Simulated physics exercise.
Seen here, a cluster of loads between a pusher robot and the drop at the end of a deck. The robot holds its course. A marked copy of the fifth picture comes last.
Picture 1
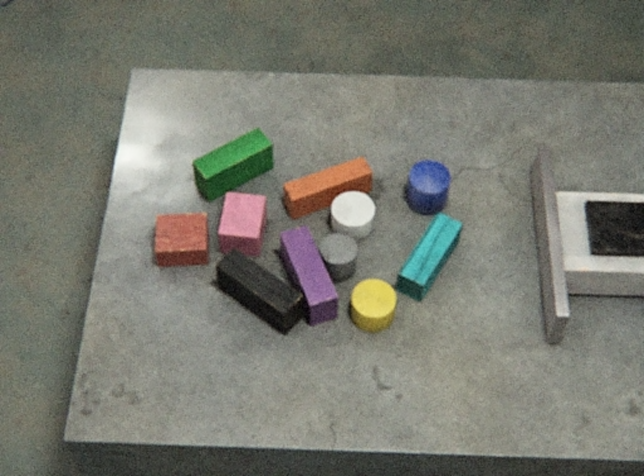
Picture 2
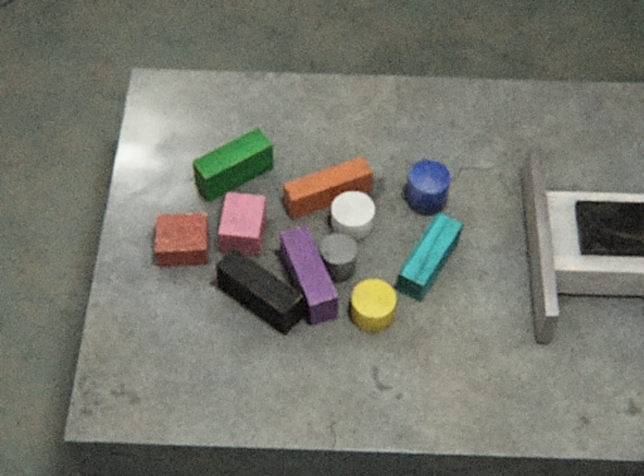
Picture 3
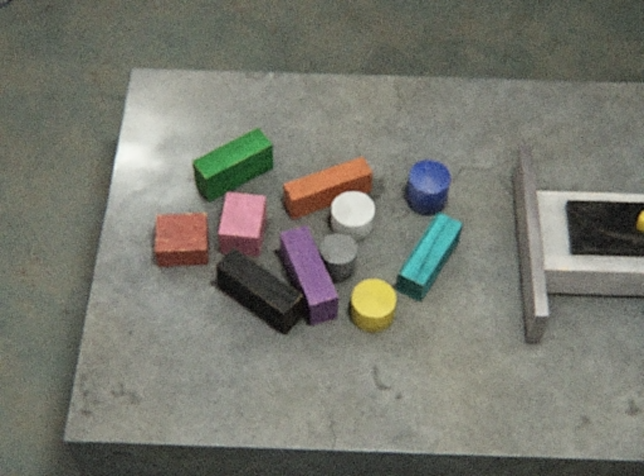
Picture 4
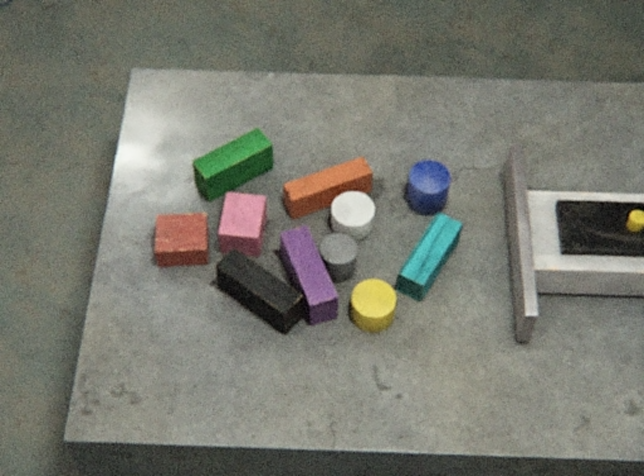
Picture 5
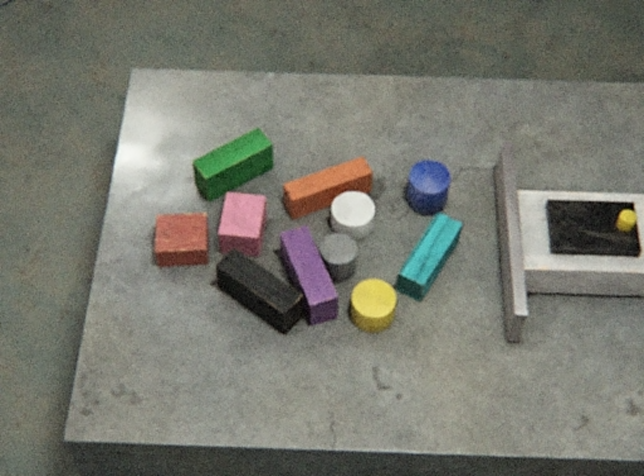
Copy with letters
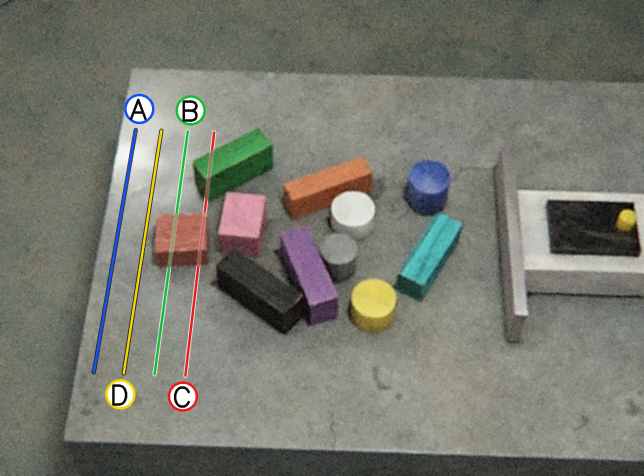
A pusher robot with a flat upright plate creeping left across a grey deck toward a motionless cluster of coloured blocks and canisters.
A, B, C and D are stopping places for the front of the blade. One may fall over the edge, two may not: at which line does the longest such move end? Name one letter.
No farther than C.
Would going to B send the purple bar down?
By then, no.
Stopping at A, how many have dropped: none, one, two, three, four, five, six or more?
By then, six or more.
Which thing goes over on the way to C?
It is the red crate.
On the copy, A at (116, 242); B at (172, 244); C at (201, 244); D at (144, 243).
On C. First, robot (473, 223); yellow canister (356, 313); blue canister (372, 183).
Then, robot (361, 219); red crate (174, 238); black stick (184, 303).
Finally, robot (274, 217); red crate over the edge; black stick (96, 313); one fallen.
By contrast, A drops ten; B drops three; D drops six.
